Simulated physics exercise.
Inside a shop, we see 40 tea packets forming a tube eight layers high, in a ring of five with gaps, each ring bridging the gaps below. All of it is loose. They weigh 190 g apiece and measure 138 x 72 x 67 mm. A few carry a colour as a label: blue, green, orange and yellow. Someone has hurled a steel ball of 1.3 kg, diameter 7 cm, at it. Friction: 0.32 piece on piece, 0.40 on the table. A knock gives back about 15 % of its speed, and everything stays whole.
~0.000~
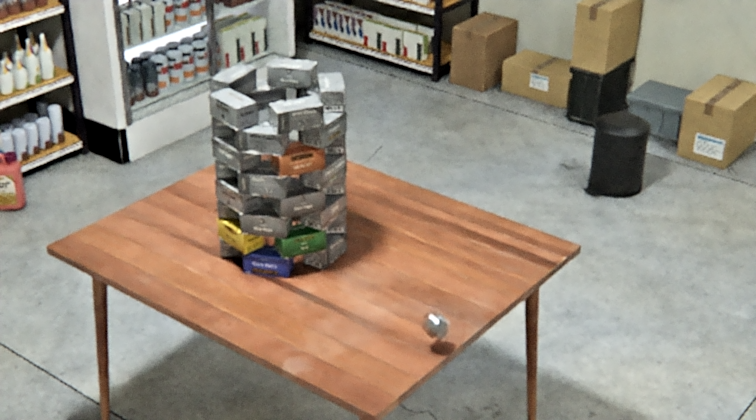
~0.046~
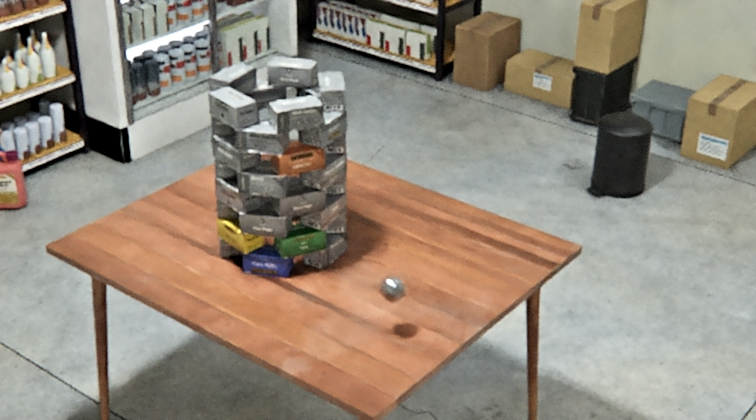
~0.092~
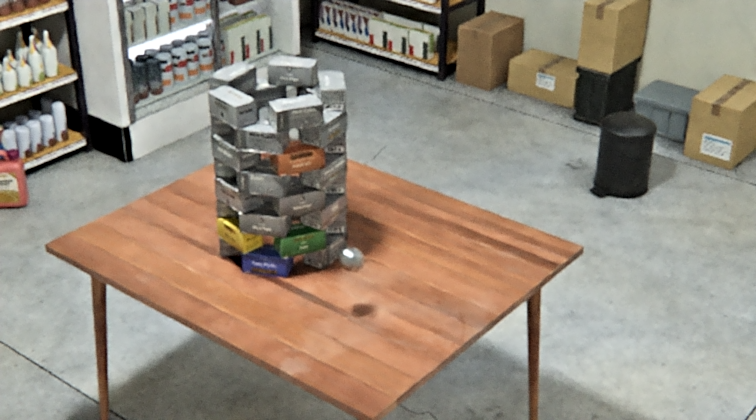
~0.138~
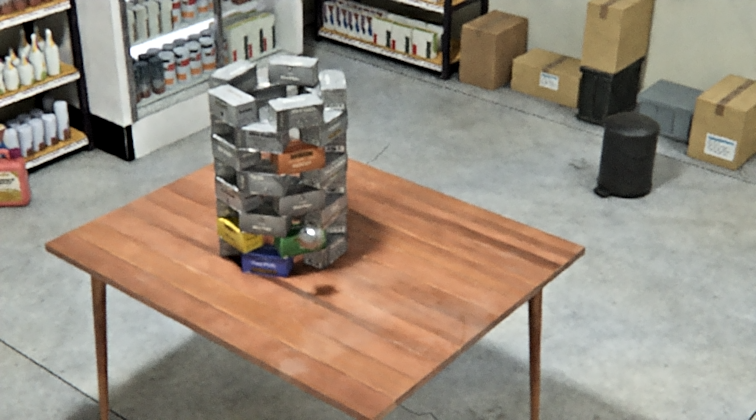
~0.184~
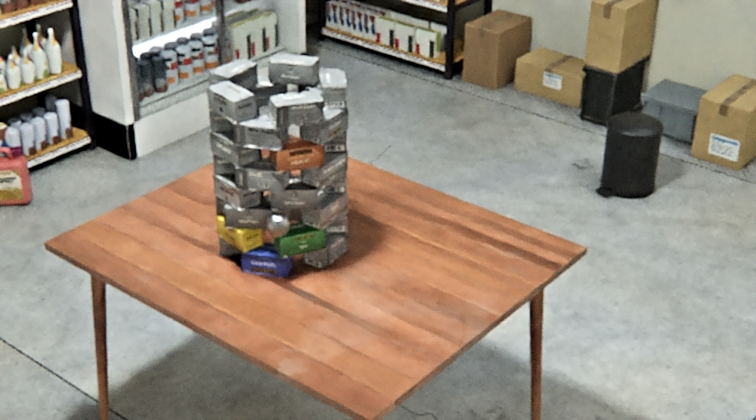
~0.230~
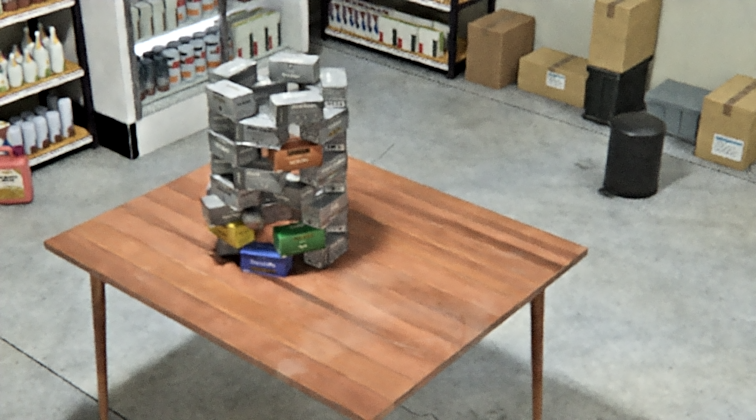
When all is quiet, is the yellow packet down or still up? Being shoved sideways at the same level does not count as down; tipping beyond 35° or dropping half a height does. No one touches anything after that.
The yellow packet comes down.
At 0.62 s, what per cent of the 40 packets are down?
At that moment 30 per cent.
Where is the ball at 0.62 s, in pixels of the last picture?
At about (173, 234).
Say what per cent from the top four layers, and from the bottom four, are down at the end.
Top 80, bottom 30 per cent.
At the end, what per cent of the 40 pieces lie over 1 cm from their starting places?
Shifted: 60 per cent.
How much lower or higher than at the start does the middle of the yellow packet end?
It ends some 7 cm lower.
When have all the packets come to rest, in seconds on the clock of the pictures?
Around 2.5 s.
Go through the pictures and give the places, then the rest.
In the first frame (places mark the middle of the side facing us; the camera moves round a little), ball (436, 326) 47 cm from contact, 3.5 m/s; yellow packet (231, 236); orange packet (303, 163); blue packet (265, 267); nothing disturbed.
The second frame shows ball (393, 290) 33 cm from contact, 3.3 m/s; yellow packet (230, 236).
The third frame shows ball (351, 260) 18 cm from contact, 3.2 m/s; yellow packet (230, 236).
The fourth frame shows ball (311, 237) 38 mm from contact, 3.2 m/s; yellow packet (230, 235).
The fifth frame shows ball (278, 225) after contact, 2.3 m/s; yellow packet (229, 234); orange packet (301, 159) shifted 6 mm; 10 disturbed, none down.
The sixth frame shows ball (254, 218) after contact, 1.6 m/s; yellow packet (221, 230) shifted 36 mm; orange packet (299, 159) shifted 9 mm; green packet (303, 244); steepest lean 4°, the packet at (219, 104); 14 disturbed, none down.
After 0.62 s, ball still moving; 12 of the 40 packets down; yellow packet 7 cm lower; orange packet leaning 39°, 21 mm lower.
After 1.16 s, ball still moving; 21 of the 40 packets down; yellow packet 7 cm lower; orange packet on its side.
At rest (2.7 s), ball rolling away; 21 of the 40 packets down; yellow packet 7 cm lower; orange packet on its side; green packet unmoved. As the last picture would show them, middles, yellow packet near (203, 216), orange packet near (277, 292).
